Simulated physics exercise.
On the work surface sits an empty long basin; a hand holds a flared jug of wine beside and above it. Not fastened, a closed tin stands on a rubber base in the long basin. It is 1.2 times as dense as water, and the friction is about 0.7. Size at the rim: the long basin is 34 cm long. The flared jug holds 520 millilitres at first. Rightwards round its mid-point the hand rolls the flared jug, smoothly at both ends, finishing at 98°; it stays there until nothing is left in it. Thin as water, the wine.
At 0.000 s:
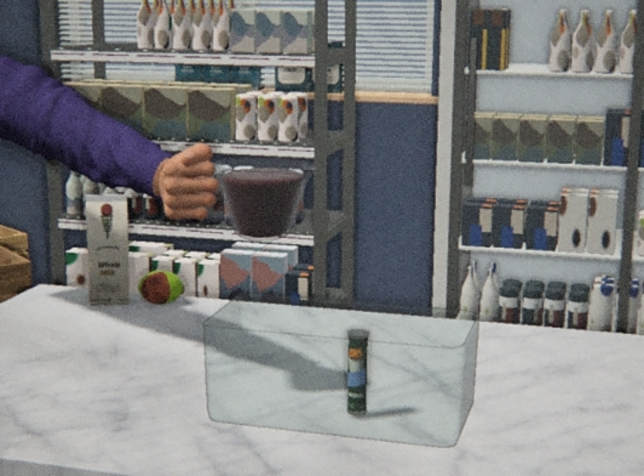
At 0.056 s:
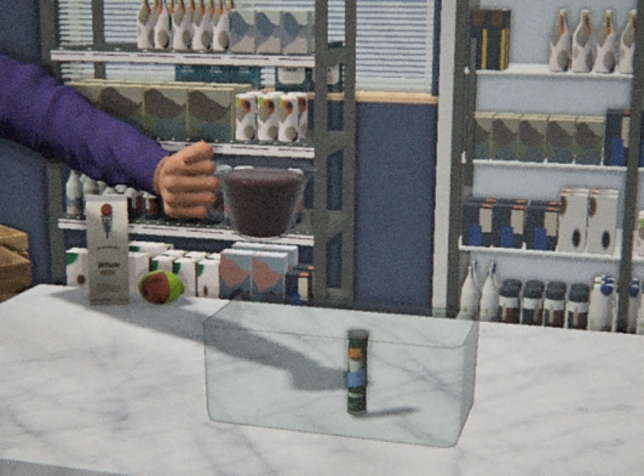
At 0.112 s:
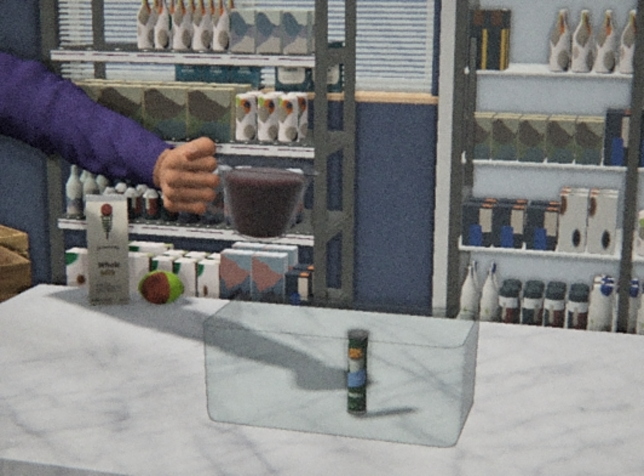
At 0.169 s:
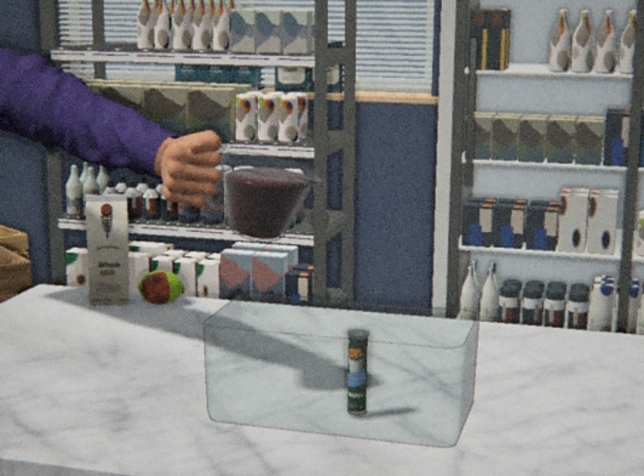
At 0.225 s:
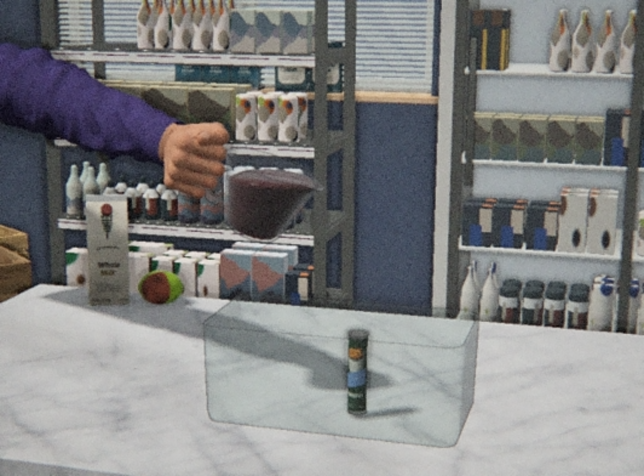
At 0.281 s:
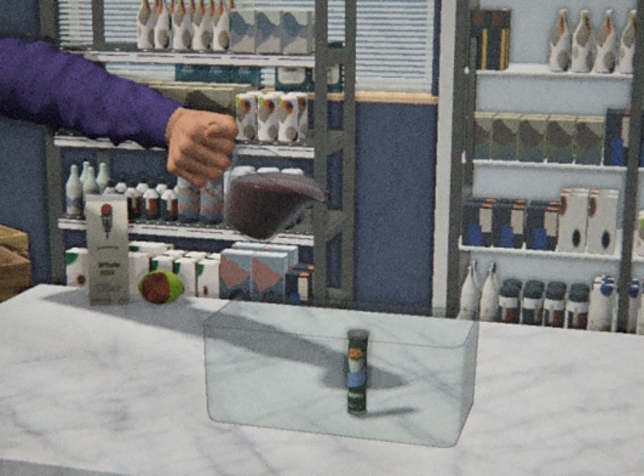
In a shop with stocked shelves against a blue wall, a pale marble counter is seen from slightly above its front. A clear, long basin holding a small, dark green tin with coloured bands sits on it, a pale carton and a round green-and-red object stand left, and a purple-sleeved hand holds a flared jug of dark wine above. The hand rolls the jug smoothly rightwards, slowly then faster, while the camera stays still.
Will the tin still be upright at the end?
No.
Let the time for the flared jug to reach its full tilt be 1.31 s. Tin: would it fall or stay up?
The tin tips over.
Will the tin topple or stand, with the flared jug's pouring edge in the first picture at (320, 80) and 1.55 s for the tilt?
After that, the tin stays vertical.
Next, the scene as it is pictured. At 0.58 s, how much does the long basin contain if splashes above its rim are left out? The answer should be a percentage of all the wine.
Roughly 28 percent.
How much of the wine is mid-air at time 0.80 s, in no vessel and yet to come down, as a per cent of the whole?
Roughly 10 per cent.
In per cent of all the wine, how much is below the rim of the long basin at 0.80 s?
Around 86 per cent of the whole.
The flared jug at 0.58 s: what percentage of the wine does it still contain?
Some 40 % of it is still there.
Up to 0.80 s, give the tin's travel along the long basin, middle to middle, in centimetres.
Centre to centre, close to 1 cm.
By 0.58 s the tilt is 84° and 39 per cent is still to pour; the tin stands where it began.
By 0.80 s the tilt is 98° and 4 per cent is still to pour; the tin stands 1 cm from where it began.
By 1.02 s the tilt is 98° and 0 per cent is still to pour; the tin leans 41°.
By 1.27 s the tilt is 98° and 0 per cent is still to pour; the tin lies on its side.
At rest the tin lies on its side.
